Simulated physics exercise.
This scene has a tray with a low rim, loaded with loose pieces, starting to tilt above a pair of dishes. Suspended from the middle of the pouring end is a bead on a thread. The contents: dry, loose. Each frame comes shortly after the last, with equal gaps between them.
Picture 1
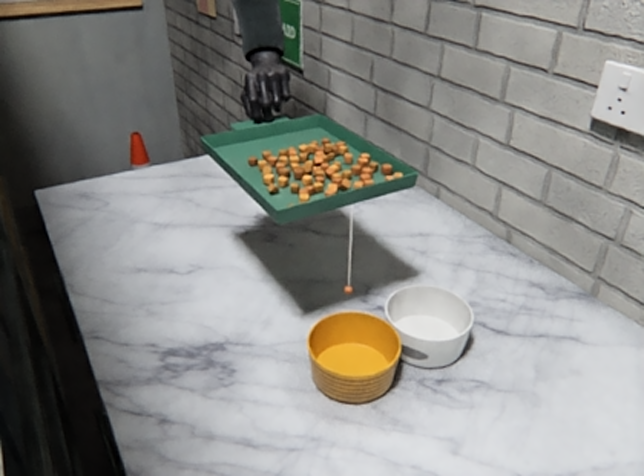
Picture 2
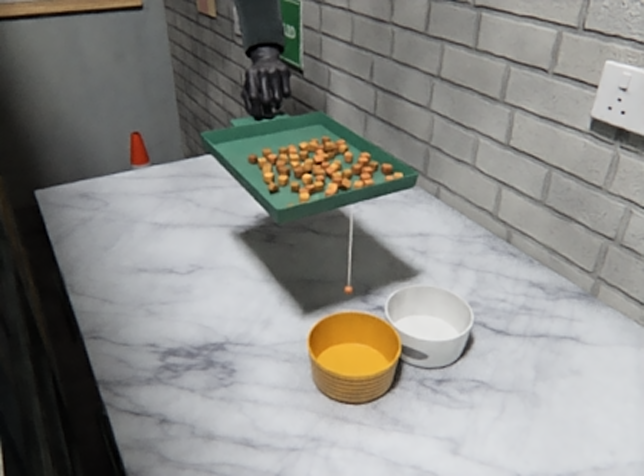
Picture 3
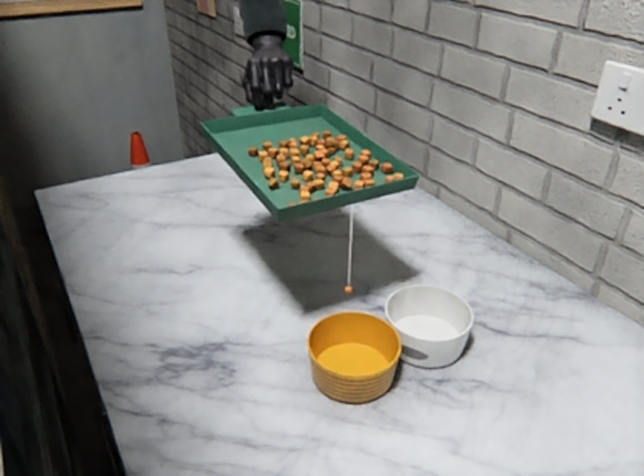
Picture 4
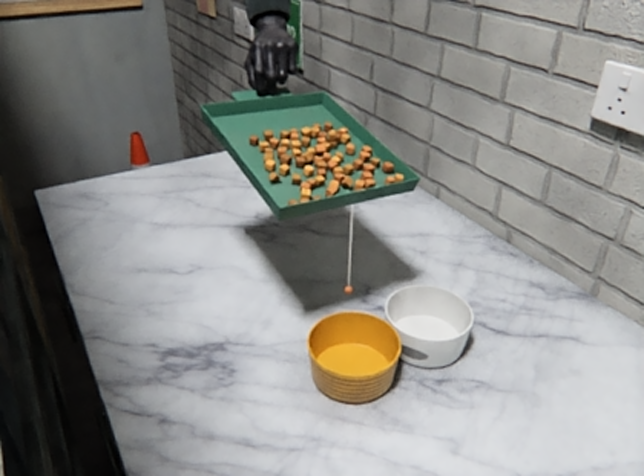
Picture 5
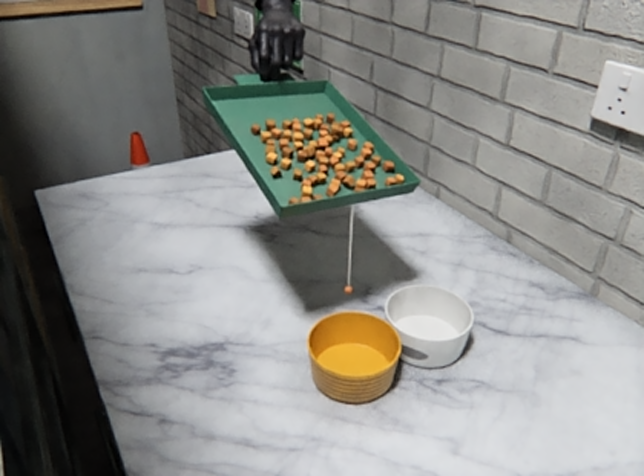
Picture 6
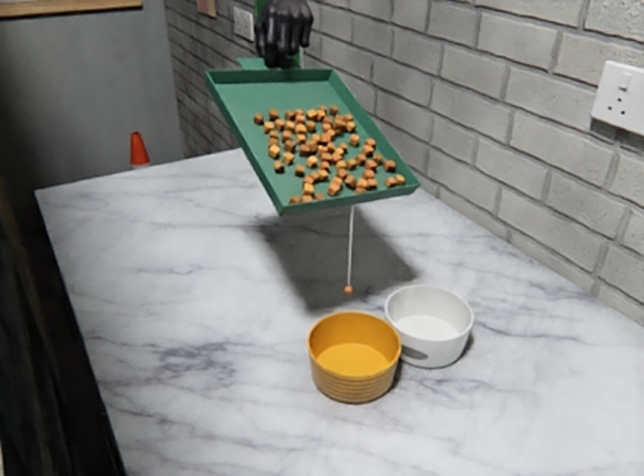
A dark mechanical hand raises the back of a green tray of small brown cubes, tilting it gradually more steeply toward a yellow dish and a white dish, while a bead hangs on a thread from the tray's lower edge.
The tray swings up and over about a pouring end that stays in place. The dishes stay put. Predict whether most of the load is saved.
Most of it is saved.
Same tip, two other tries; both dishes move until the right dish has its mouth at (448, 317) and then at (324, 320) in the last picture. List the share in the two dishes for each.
About 60 and 0 per cent respectively.
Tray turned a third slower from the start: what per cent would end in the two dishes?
About 70 per cent.
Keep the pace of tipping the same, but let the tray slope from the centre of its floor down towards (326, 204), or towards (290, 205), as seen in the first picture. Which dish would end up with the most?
In turn: The left one; the left dish.
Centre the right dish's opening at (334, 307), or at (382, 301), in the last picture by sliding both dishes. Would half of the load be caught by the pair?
With the first shift the pair saves less than a half; with the second, less than a half.
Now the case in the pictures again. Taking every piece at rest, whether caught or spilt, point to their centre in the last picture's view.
Near (425, 344), more or less.
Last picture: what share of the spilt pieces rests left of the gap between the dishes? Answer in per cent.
Close to 30 per cent.
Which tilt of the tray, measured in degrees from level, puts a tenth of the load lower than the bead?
The tilt then is about 125°.
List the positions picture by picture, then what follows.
In the first frame, corners of the pouring end near (279, 208) and (416, 172), level; middle of the load near (317, 171), brown sugar cubes; left dish near (380, 384); right dish near (456, 349); bead on its thread near (348, 290).
In the second frame, corners of the pouring end near (279, 208) and (416, 173), level; middle of the load near (317, 170).
In the third frame, corners of the pouring end near (280, 207) and (417, 174), tipped barely, lowest at the right corner; middle of the load near (317, 166).
In the fourth frame, corners of the pouring end near (281, 206) and (417, 177), tipped a little, lowest at the right corner; middle of the load near (319, 161).
In the fifth frame, corners of the pouring end near (283, 204) and (418, 180), tipped clearly, lowest at the right corner; middle of the load near (320, 156).
In the sixth frame, corners of the pouring end near (285, 204) and (418, 183), tipped clearly, lowest at the right corner; middle of the load near (323, 151); left dish near (380, 384); right dish near (456, 349).
Shortly afterwards, tray tipped steeply; the whole lot on the tray.
Next, tray tipped past a quarter turn; the whole lot on the tray.
Some moments later, tray tipped past a quarter turn; near a quarter in the left dish; near half in the right dish; near a quarter outside both.
In the end, tray tipped past a quarter turn; near a quarter in the left dish; near half in the right dish; near a quarter outside both.
